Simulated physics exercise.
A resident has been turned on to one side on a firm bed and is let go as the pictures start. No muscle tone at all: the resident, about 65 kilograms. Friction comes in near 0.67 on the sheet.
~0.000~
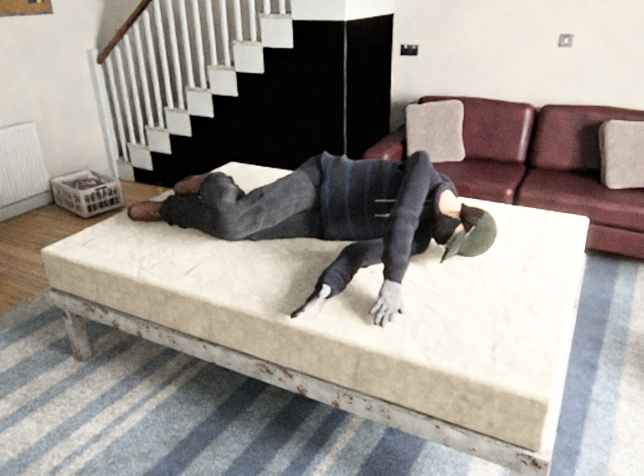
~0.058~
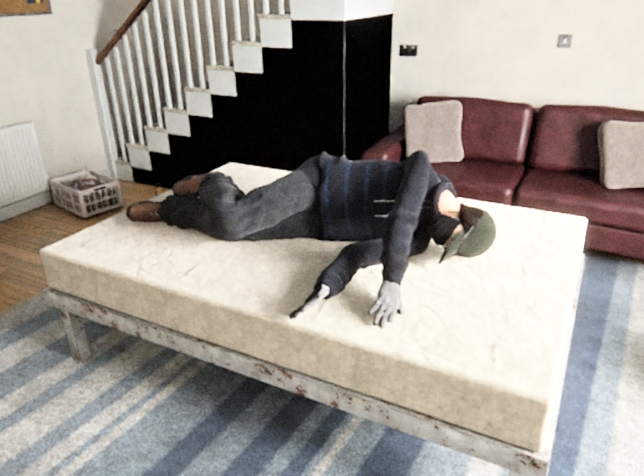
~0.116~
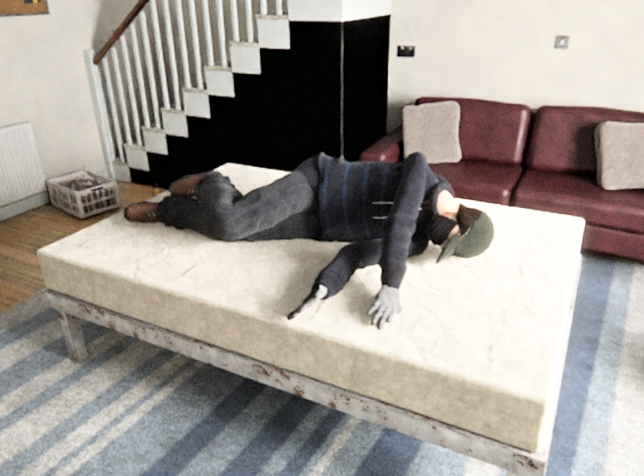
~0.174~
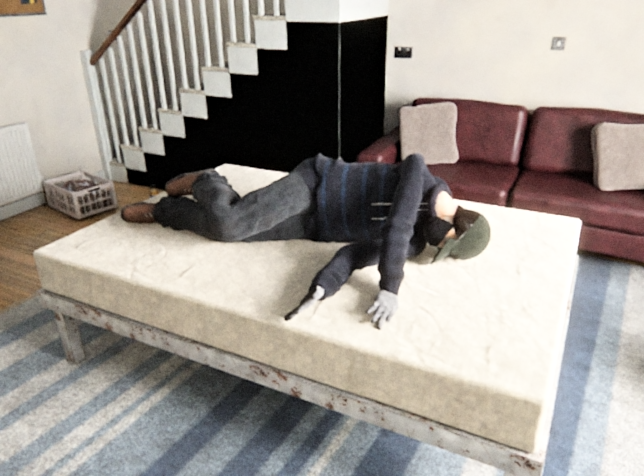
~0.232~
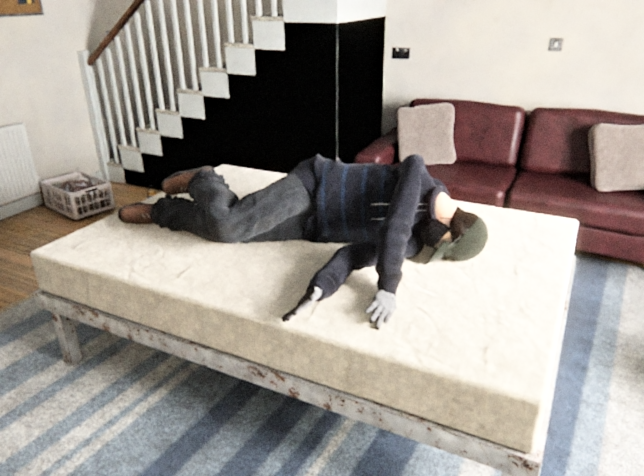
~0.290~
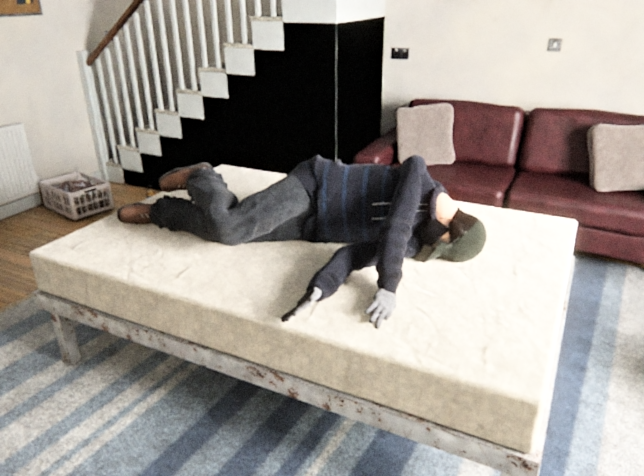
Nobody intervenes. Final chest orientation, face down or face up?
My guess is it falls away behind.
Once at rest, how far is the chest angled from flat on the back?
Some 60°.
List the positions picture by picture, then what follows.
Chest (416, 201); shoulders at 80°, in the first frame.
Chest (415, 201); shoulders at 80°, in the second frame.
Chest (413, 202); shoulders at 80°, in the third frame.
Chest (411, 203); shoulders at 80°, in the fourth frame.
Chest (410, 204); shoulders at 80°, in the fifth frame.
Chest (410, 205); shoulders at 80°, in the sixth frame.
After 0.54 s the chest is turned 65° from lying flat on the back, near (412, 206) in the last picture's view.
After 0.94 s the chest is turned 55° from lying flat on the back, near (410, 207) in the last picture's view.
After 1.54 s the chest is turned 55° from lying flat on the back, near (410, 206) in the last picture's view.
Final state at 4.0 s, chest sinks back.
